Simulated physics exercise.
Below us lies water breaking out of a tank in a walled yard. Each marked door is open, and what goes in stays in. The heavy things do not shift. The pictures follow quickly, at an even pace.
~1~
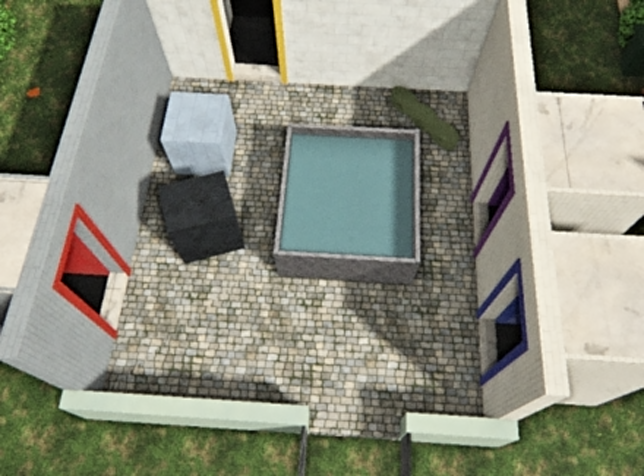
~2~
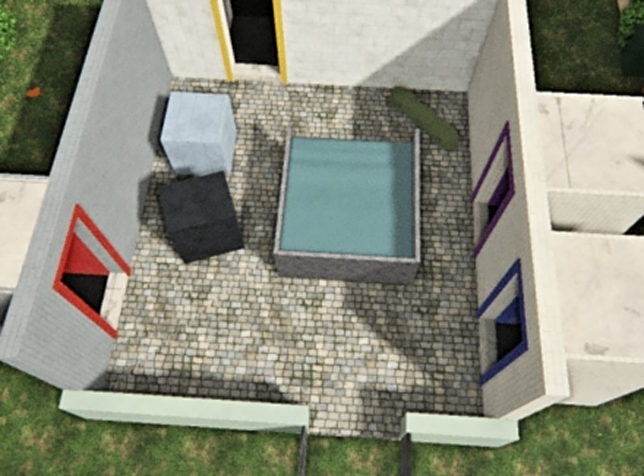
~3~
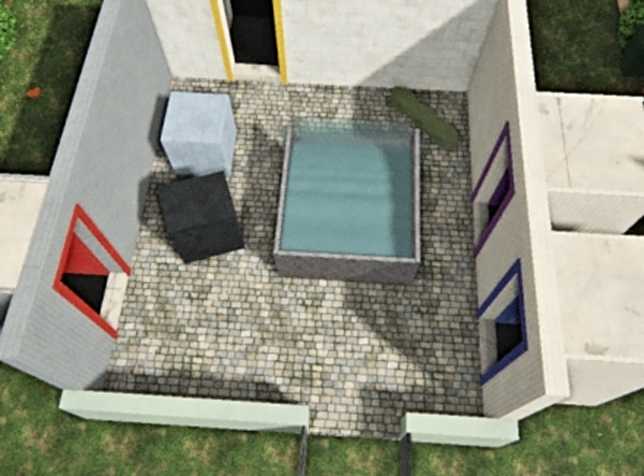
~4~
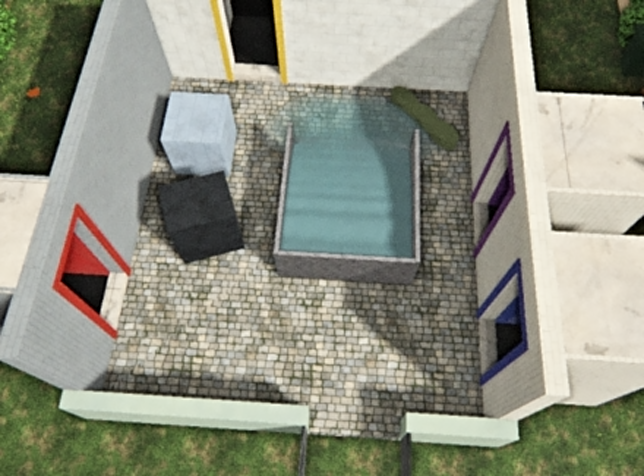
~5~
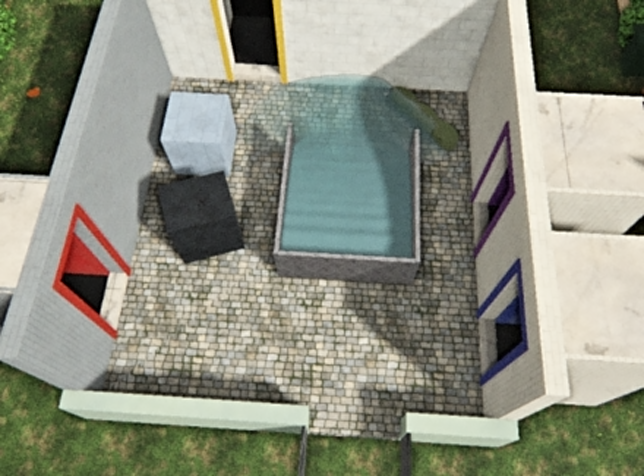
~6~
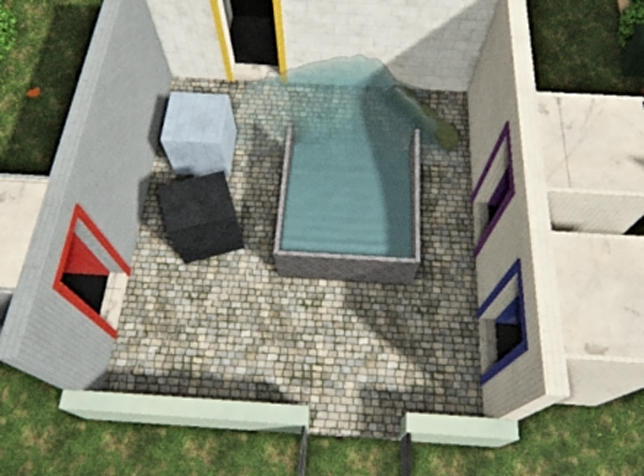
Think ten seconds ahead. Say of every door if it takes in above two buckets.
One by one: The blue door takes more than that; the red door stays under that; the yellow door takes more than that; the purple door takes more than that.
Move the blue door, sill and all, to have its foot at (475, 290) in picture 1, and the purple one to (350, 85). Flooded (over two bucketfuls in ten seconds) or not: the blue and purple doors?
Then: Blue door lets less in; purple door is over.
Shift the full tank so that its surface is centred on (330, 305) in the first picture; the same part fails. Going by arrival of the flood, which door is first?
That is the one in yellow.
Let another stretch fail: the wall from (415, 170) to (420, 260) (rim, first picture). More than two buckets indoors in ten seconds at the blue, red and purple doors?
In short: Blue door is over, red door takes less, purple door floods.
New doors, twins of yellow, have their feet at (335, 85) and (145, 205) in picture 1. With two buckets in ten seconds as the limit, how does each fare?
As listed: Takes more, takes less.
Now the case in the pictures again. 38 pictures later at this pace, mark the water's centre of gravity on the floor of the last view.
Near (305, 209).
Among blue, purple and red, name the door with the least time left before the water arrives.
That is the door marked purple.
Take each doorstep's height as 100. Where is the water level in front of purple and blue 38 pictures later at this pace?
About 110 and 220 per cent.
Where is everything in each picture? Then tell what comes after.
The open tank at (350, 192) is whole and still, in the first frame.
The front is at a hidden place, out from the gap on the open tank's far side, in the second frame.
Water pours out on the open tank's far side and has run to (285, 135), in the third frame.
Water pours out on the open tank's far side and has run to (273, 120), in the fourth frame.
Water pours out on the open tank's far side and has run to (284, 84), in the fifth frame.
Water pours out on the open tank's far side and has run to (252, 83), in the sixth frame.
A moment on, water covers 30 % of the floor; the blue door not reached, the red door not reached, the yellow door under two buckets in, the purple door not reached.
Next, water covers 40 % of the floor; the blue door not reached, the red door not reached, the yellow door over two buckets in, the purple door wet at the sill, nothing in.
Then, water covers 70 % of the floor; the blue door wet at the sill, nothing in, the red door wet at the sill, nothing in, the yellow door over two buckets in, the purple door over two buckets in.
Later, water covers 90 % of the floor; the blue door under two buckets in, the red door wet at the sill, nothing in, the yellow door far over two buckets in, the purple door over two buckets in.
In the end, water covers 95 % of the floor; the blue door over two buckets in, the red door wet at the sill, nothing in, the yellow door far over two buckets in, the purple door over two buckets in.
